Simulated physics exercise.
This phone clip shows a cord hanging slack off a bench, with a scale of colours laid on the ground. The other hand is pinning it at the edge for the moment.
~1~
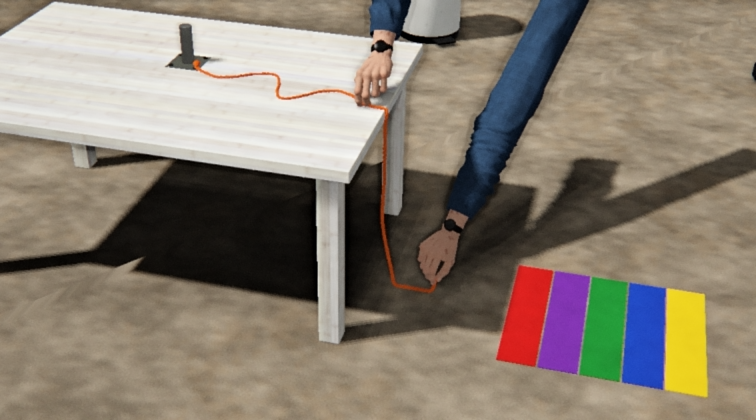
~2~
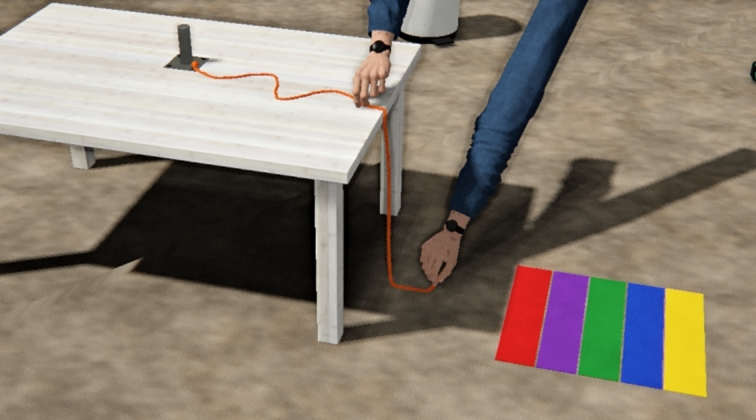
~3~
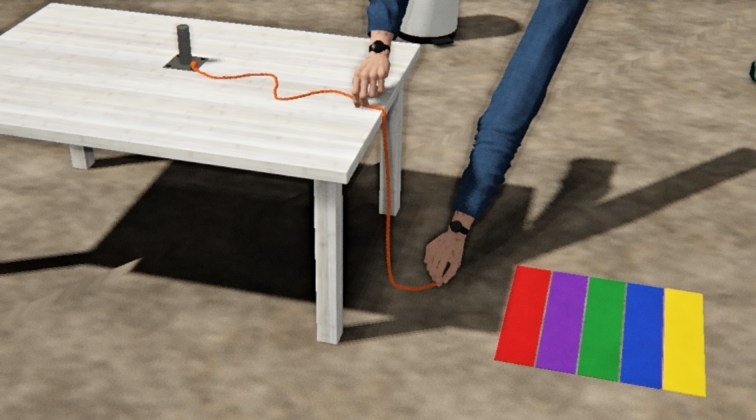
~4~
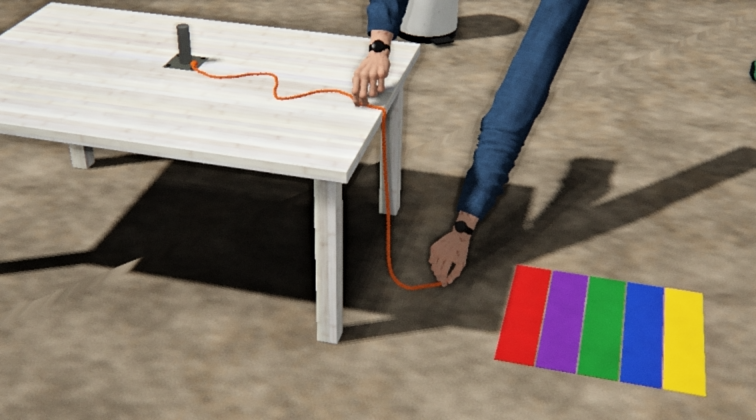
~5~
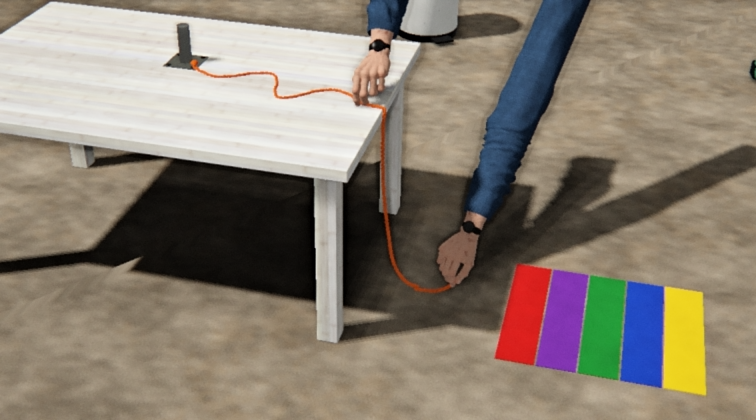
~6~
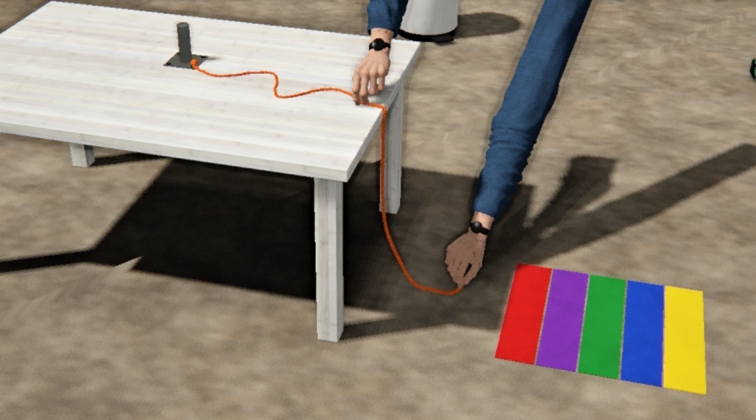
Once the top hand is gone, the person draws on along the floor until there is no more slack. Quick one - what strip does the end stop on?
The blue strip.
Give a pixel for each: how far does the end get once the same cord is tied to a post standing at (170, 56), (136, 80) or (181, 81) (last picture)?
Taking the tries in turn, you get (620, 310), (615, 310) and (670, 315).
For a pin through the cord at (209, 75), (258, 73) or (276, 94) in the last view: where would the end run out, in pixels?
Going through the three tries, you get (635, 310), (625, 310) and (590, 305).
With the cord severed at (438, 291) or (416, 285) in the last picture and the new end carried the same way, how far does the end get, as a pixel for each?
Pixel positions, in order: (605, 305), (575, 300).
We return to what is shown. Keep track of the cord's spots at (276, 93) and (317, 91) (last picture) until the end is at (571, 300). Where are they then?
(326, 89) for the first, (372, 101) for the second.
Early on, end near (571, 300); over purple.
Midway, end near (621, 309); over green.
At the end of the slack, end near (650, 313); over blue. Over blue.
